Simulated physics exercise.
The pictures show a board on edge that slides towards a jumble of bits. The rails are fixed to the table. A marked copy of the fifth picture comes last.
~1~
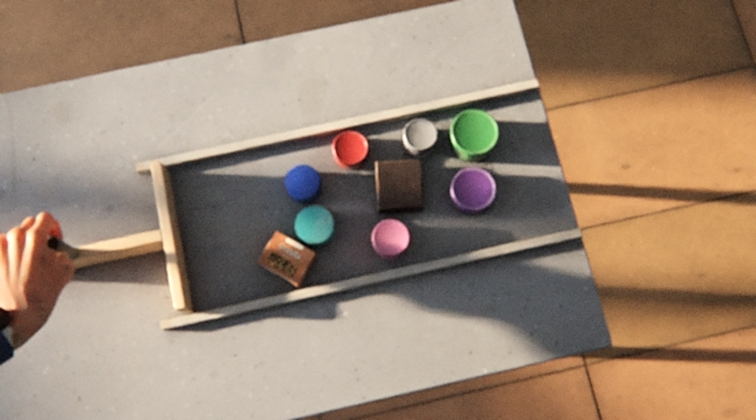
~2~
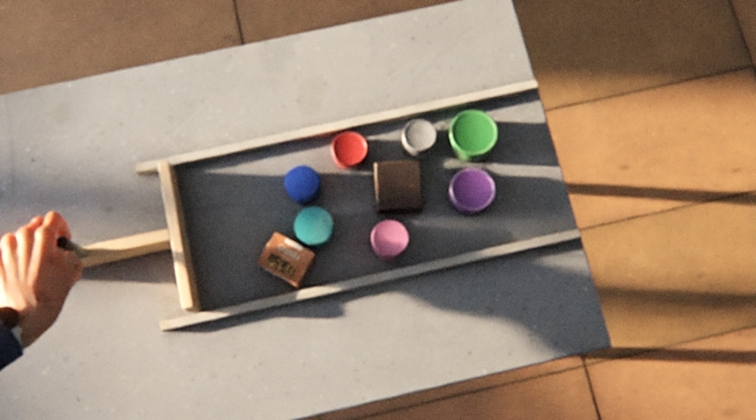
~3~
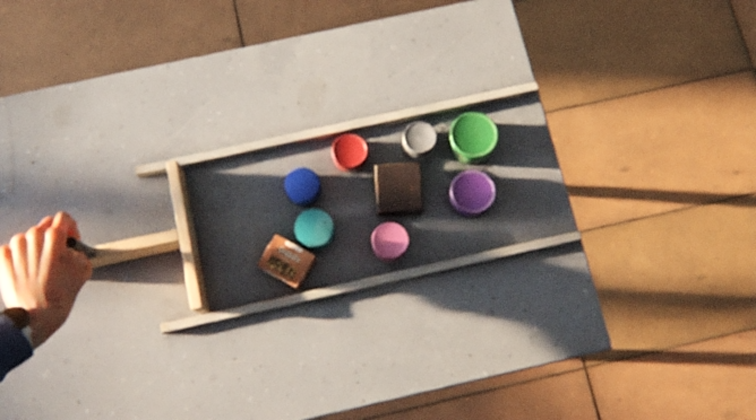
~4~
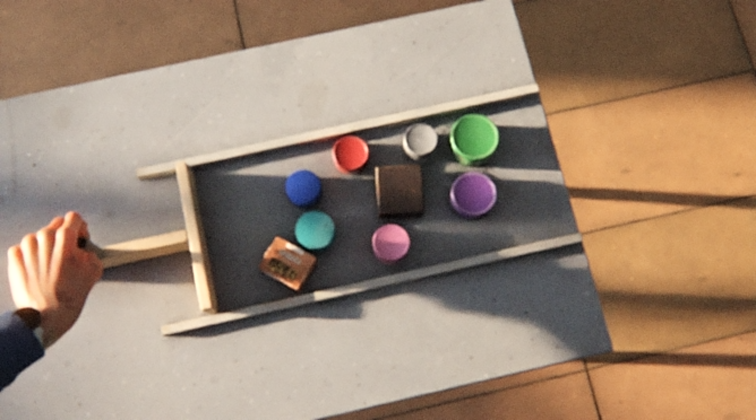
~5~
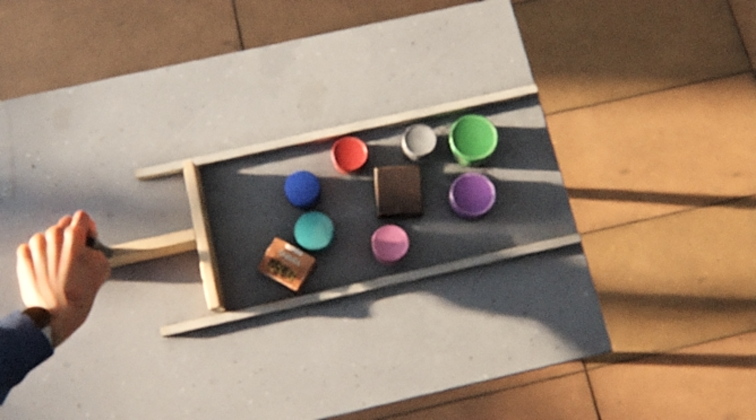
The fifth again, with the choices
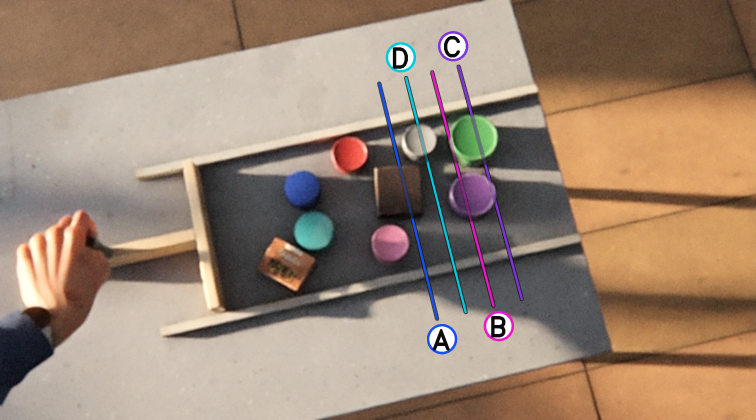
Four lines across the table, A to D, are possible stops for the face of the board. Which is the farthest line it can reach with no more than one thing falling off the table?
Stop at B.
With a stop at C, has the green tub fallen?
Yes.
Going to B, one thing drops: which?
It is the purple tub.
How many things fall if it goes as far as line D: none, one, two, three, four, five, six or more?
The count is none.
On the marked copy, A at (407, 197); B at (462, 185); C at (489, 179); D at (435, 191).
With B. Early on, board (295, 212); orange packet (341, 257); blue pot (314, 188).
Further on, board (389, 191); purple tub (501, 189); green tub (480, 138).
At the end, board (460, 176); purple tub over the edge; green tub (530, 115); one fallen.
As for the rest, A is within the limit but short; C drops two; D is within the limit but short.
